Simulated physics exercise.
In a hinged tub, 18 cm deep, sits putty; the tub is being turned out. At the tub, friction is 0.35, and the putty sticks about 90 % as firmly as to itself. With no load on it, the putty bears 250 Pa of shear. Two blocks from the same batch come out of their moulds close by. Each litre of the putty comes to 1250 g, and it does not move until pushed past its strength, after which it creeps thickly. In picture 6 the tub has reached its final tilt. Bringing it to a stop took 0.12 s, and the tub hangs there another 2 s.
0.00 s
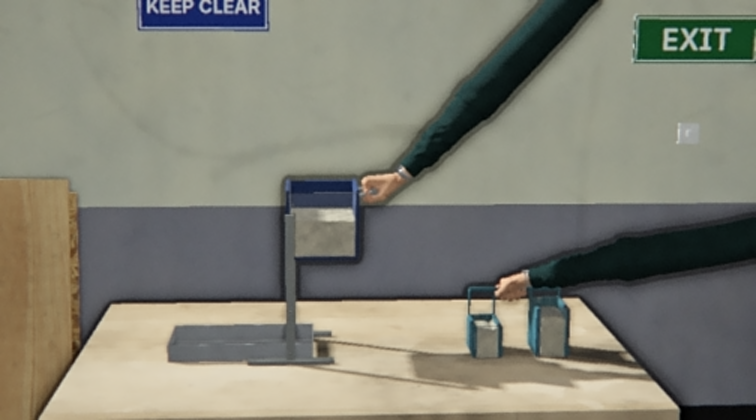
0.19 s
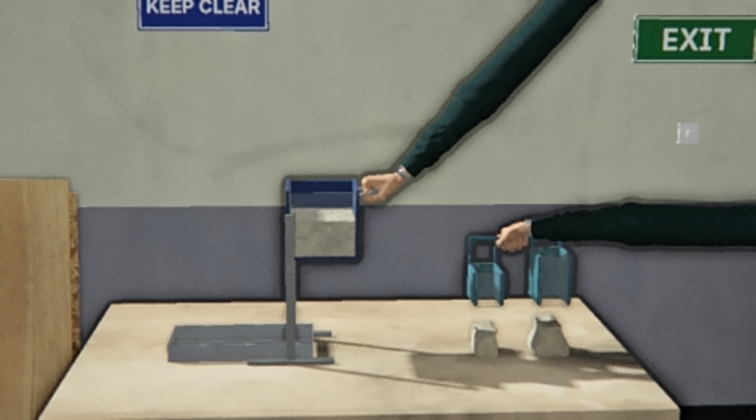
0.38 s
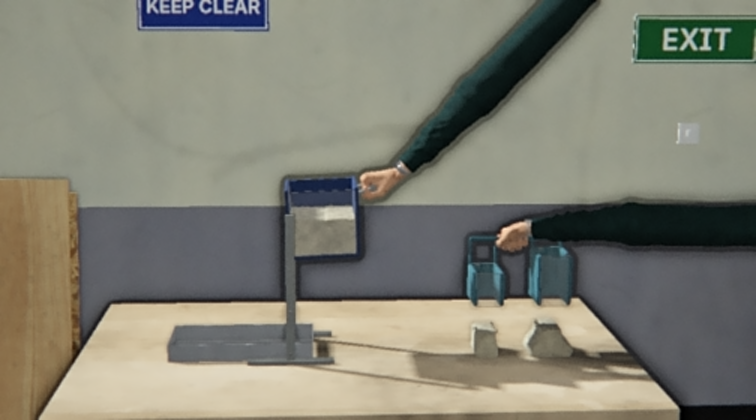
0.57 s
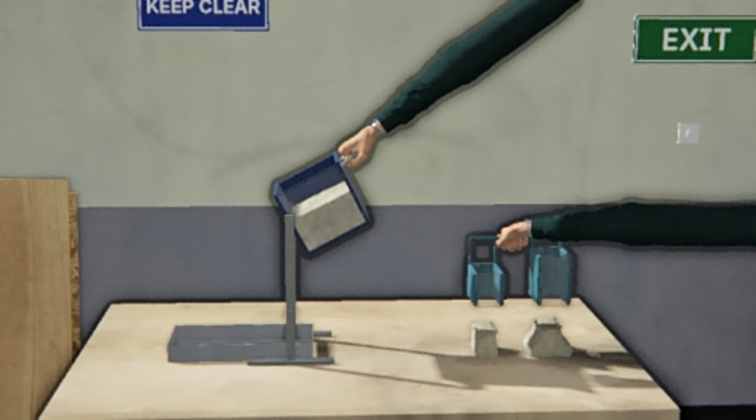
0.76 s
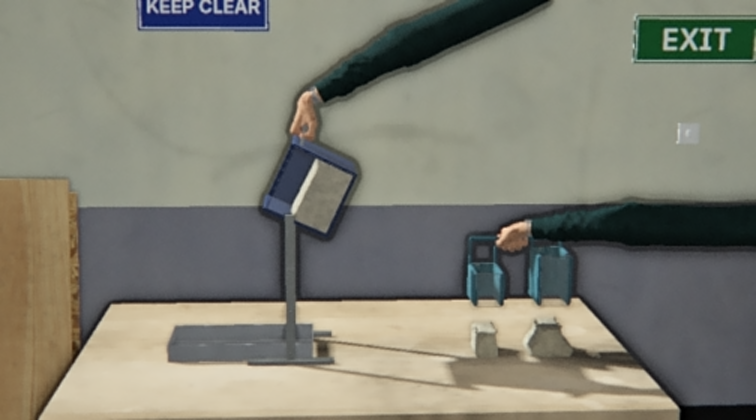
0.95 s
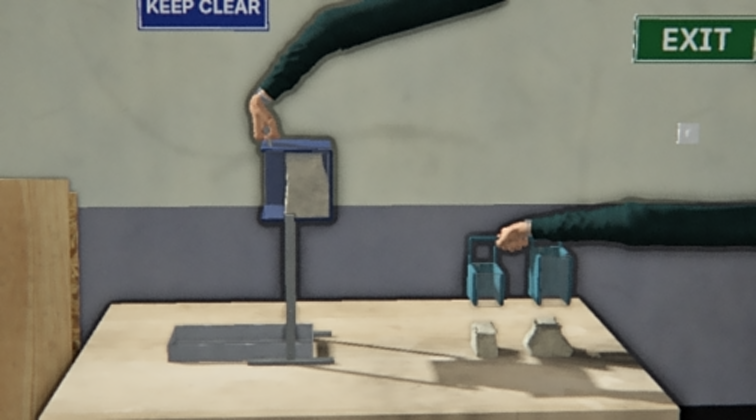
A gloved-free hand swung a blue tub of pale putty up and over to the left on its stand, after another hand lifted two teal moulds off small blocks, the larger of which sagged.
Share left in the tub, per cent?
63 per cent.
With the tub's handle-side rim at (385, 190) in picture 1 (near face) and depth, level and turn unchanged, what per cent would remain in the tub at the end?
The tub would end up holding some 45 % of it.
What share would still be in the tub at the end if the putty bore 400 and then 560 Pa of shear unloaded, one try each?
Respectively, close to 100 % and close to 100 %.
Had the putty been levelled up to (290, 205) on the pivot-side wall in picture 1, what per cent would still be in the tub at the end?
About 45 %.
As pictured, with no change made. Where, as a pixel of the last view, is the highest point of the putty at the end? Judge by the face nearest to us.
Looking at the last picture, I'd put it at about (315, 191).
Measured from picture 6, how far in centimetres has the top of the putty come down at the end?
9 cm.
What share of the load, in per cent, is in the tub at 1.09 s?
Near 100 %.
By 1.09 s, the tub is at 90 degrees and holds 98 %.
By 1.26 s, the tub is at 90 degrees and holds 70 %.
By 1.43 s, the tub is at 90 degrees and holds 63 %.
By 1.60 s, the tub is at 90 degrees and holds 63 %.
By 2.95 s, at the end, the tub is at 90 degrees and holds 63 %.
